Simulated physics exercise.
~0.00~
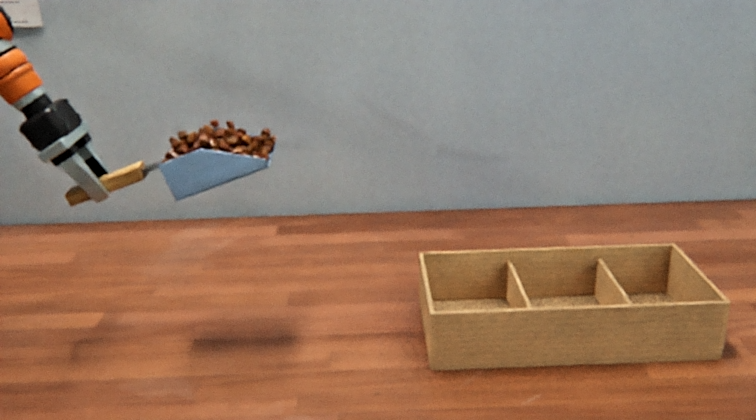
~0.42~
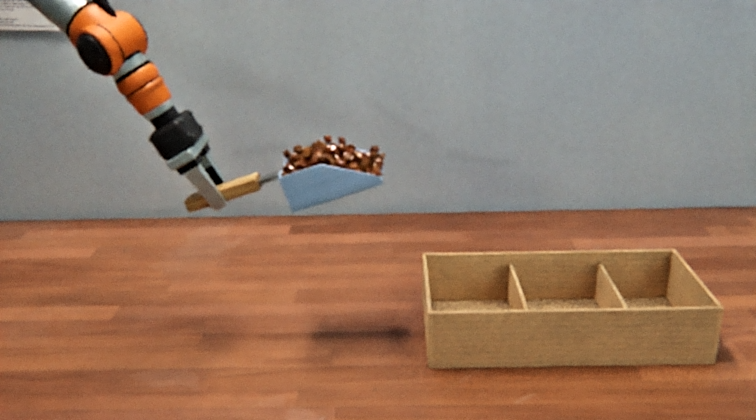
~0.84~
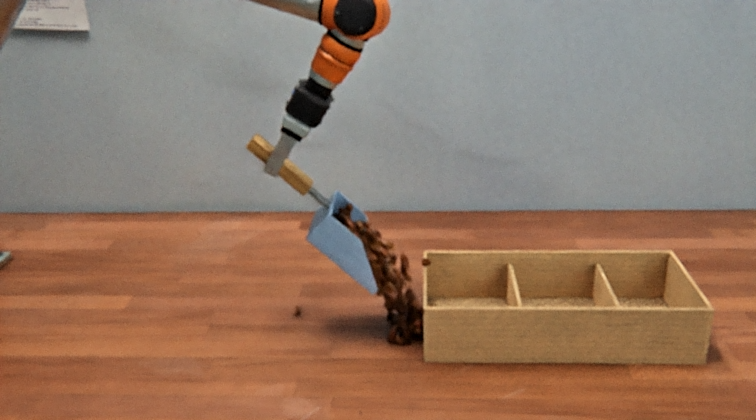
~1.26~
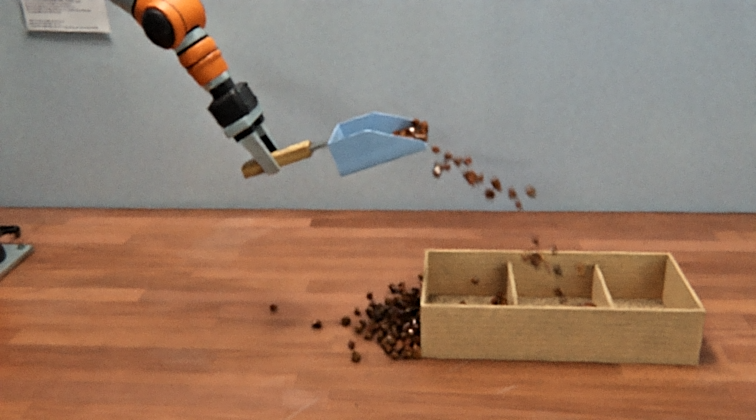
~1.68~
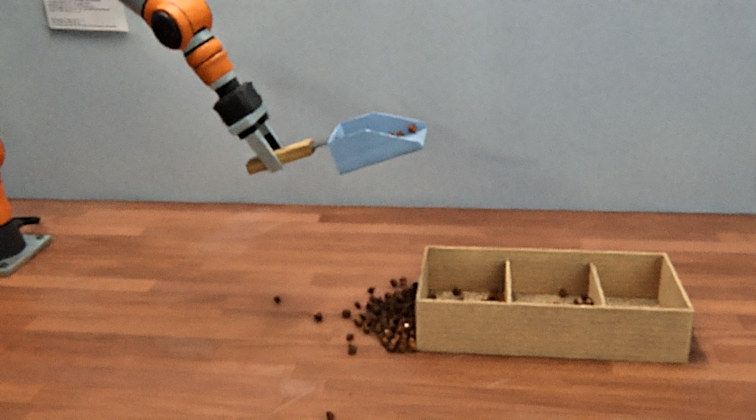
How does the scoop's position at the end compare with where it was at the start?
At the end the scoop is well to the right of where it started and slightly higher, held up near the left part of the divided box.
